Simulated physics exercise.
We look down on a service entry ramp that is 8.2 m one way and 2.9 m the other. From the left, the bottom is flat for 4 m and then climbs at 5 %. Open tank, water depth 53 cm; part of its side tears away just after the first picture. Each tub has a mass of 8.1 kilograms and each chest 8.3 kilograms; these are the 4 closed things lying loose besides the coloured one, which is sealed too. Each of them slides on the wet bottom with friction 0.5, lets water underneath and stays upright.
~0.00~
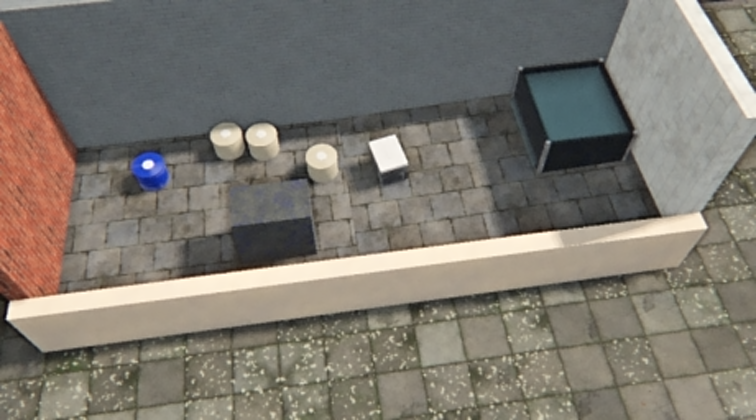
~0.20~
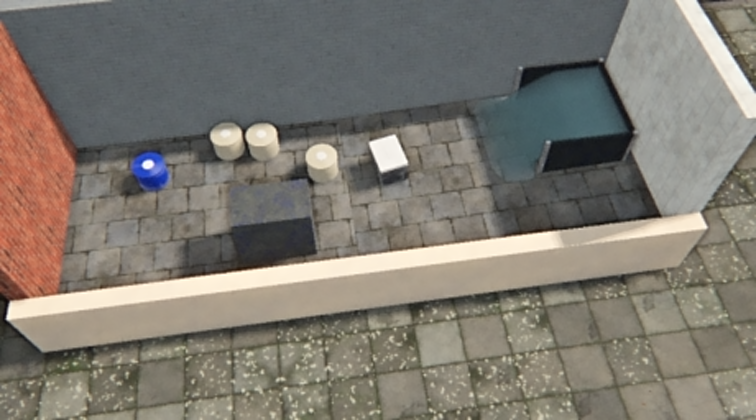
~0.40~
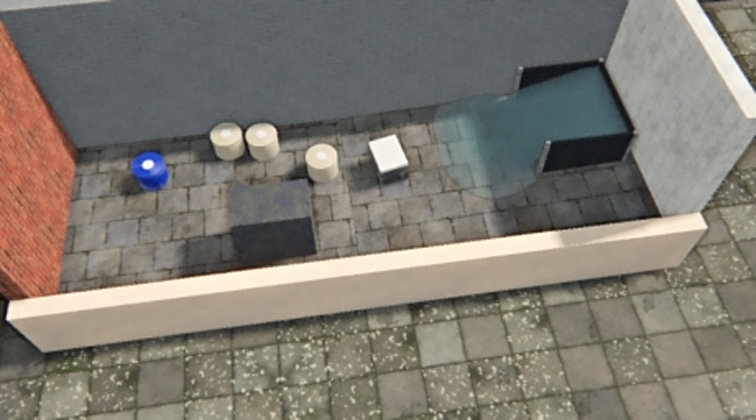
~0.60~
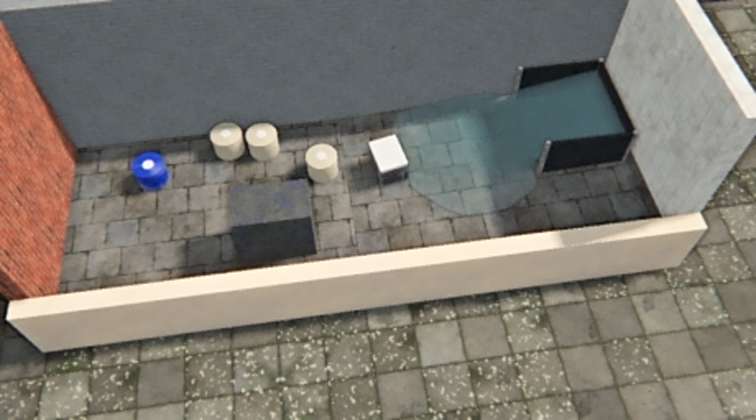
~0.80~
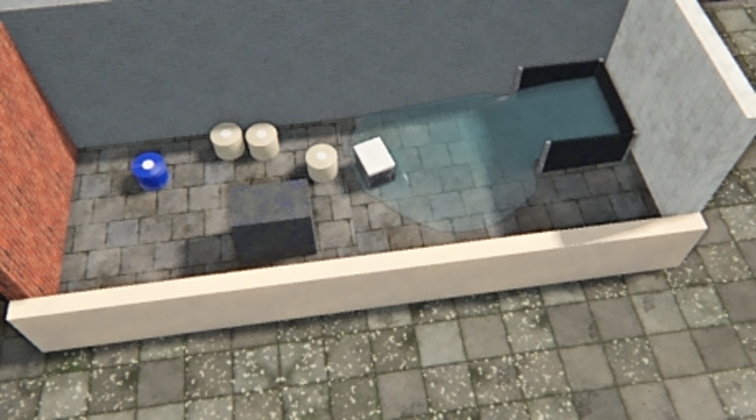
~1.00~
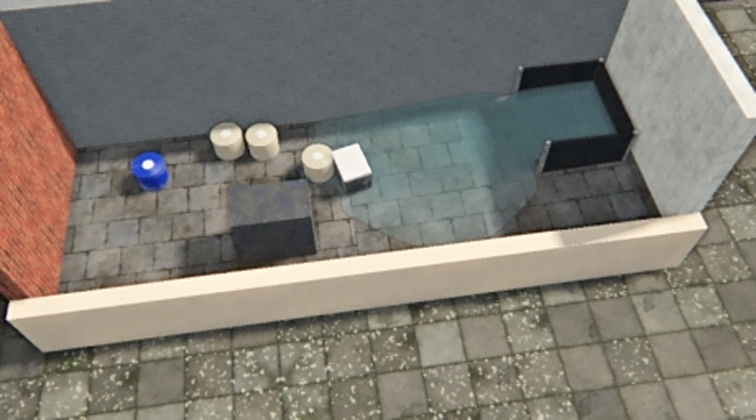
A walled, stone-paved yard is seen from above by a still camera, with a red brick wall at left and a pale wall at right. A blue tub stands at left, three cream tubs and a white box near the middle, a dark block in front, and a dark water tank at right. The tank's left side opens, water spreads leftward across the paving, and the white box slides left to the nearest cream tub, which shifts slightly.
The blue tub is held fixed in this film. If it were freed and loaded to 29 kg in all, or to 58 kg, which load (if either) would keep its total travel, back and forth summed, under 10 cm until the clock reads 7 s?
This one calls for the bigger figure.
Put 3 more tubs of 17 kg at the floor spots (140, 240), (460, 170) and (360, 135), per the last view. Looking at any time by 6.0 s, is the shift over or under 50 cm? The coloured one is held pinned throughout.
Taking them in order, the first is above the mark, the second above the mark and the third above the mark.
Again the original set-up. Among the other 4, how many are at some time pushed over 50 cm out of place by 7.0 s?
Result: 4.
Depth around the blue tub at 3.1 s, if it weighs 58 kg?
Around 9 cm.
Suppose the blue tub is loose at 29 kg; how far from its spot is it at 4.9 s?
Shift: Roughly 60 cm.
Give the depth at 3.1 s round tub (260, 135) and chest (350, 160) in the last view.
I'd estimate 10 cm for the first and 3 cm for the second.
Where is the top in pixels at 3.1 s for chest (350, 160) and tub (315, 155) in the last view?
I'd say close to (87, 279) and close to (68, 259).
After 1.4 s the blue tub would be 0 cm from its start with 29 kg and 0 cm from its start with 58 kg; 0 cm of water round it then.
After 3.1 s the blue tub would be 52 cm from its start with 29 kg and 2 cm from its start with 58 kg; 9 cm of water round it then.
After 4.9 s the blue tub would be 62 cm from its start with 29 kg and 2 cm from its start with 58 kg; 9 cm of water round it then.
After 7.0 s the blue tub would be 62 cm from its start with 29 kg and 2 cm from its start with 58 kg; 10 cm of water round it then.
